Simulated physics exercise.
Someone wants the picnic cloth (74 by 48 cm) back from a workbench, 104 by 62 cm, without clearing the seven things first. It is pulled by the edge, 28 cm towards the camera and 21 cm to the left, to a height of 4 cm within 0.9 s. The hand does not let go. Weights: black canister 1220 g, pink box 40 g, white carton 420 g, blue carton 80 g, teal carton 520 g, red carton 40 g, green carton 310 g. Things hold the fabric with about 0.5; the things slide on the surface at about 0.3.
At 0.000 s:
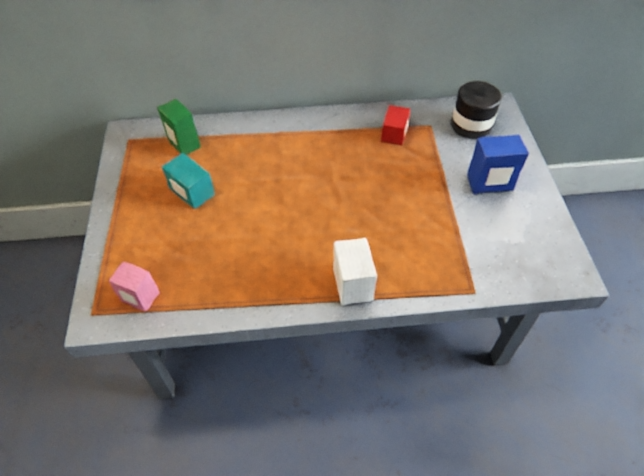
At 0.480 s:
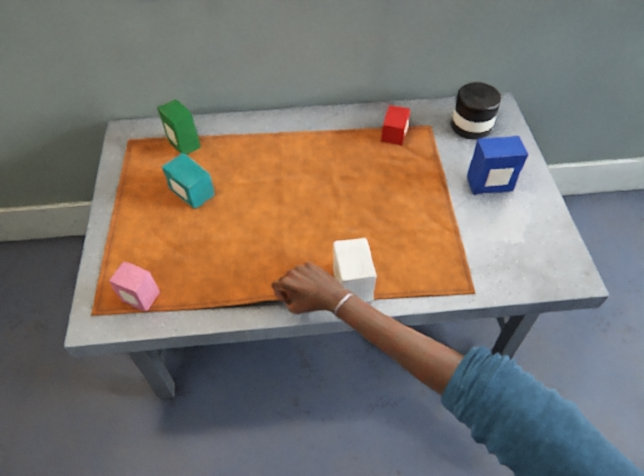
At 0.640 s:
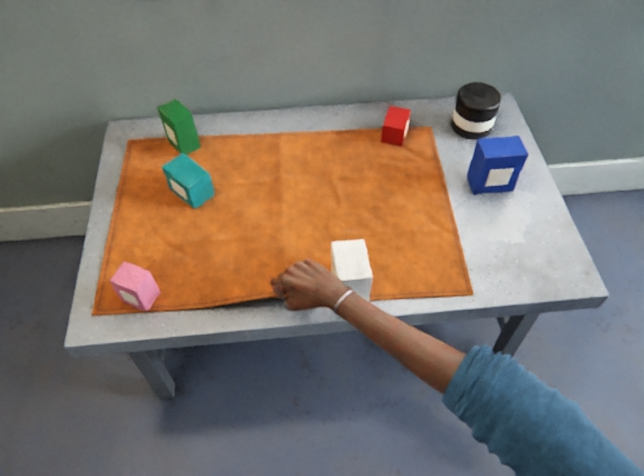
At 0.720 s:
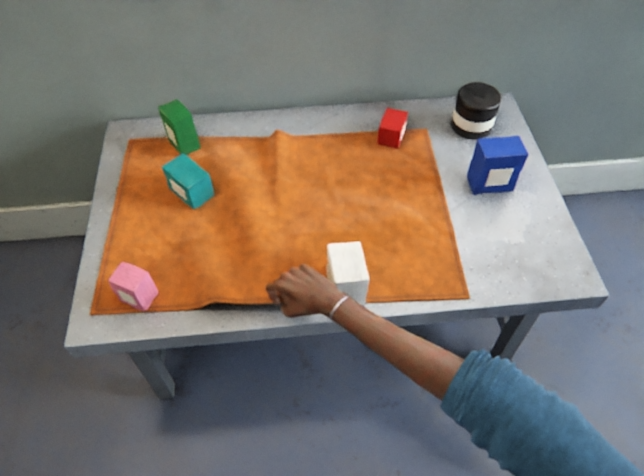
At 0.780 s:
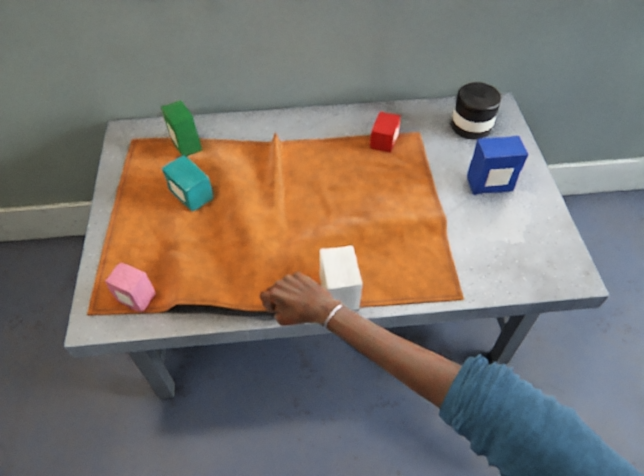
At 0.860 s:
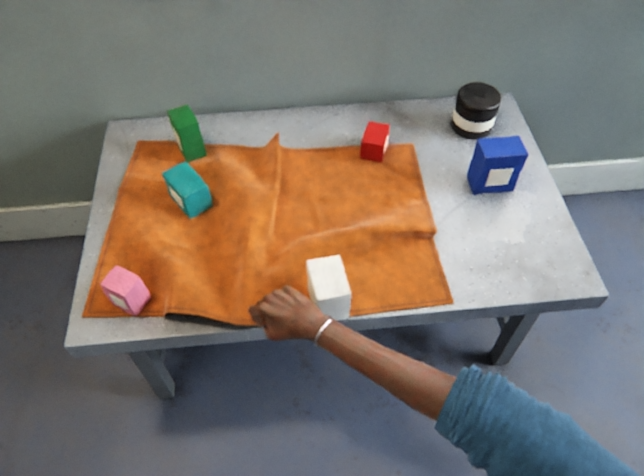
A hand reaches in from the lower right and grips the front edge of an orange cloth on a gray table, beside a white carton. It drags the edge slightly left, raising folds, while the white and red cartons shift left with the fabric; the blue carton and black canister stay still.
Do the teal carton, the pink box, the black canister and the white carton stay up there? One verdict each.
Result: Teal carton remains up there, pink box drops off, black canister stays on, white carton goes over the edge.
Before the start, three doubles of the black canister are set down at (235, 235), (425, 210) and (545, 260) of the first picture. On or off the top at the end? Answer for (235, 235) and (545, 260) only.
In that order: Goes over, stays on.
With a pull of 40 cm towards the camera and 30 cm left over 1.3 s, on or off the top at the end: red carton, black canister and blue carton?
In that case: Red carton falls off, black canister stays up, blue carton remains.
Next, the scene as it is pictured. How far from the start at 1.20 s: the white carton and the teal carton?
White carton off the top, teal carton 15 cm.
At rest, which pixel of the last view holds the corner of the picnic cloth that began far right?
Around (404, 279).
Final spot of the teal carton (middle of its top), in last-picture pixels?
Around (176, 269).
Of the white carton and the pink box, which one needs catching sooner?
The white one.
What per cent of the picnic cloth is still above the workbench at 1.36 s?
Some 55 per cent of it.
After 1.0 s, 90 % of the picnic cloth is still over the top; white carton 15 cm off its start, teal carton 9 cm off its start, pink box 6 cm off its start.
After 1.2 s, 70 % of the picnic cloth is still over the top; white carton over the edge, teal carton 17 cm off its start, pink box 15 cm off its start.
After 1.4 s, 55 % of the picnic cloth is still over the top; white carton over the edge, teal carton 23 cm off its start at (179, 259), pink box over the edge.
After 1.5 s, 50 % of the picnic cloth is still over the top; white carton over the edge, pink box over the edge, teal carton 25 cm off its start.
After 3.1 s, 50 % of the picnic cloth is still over the top; white carton over the edge, pink box over the edge, teal carton 25 cm off its start at (176, 269), black canister 0 cm off its start at (480, 95).
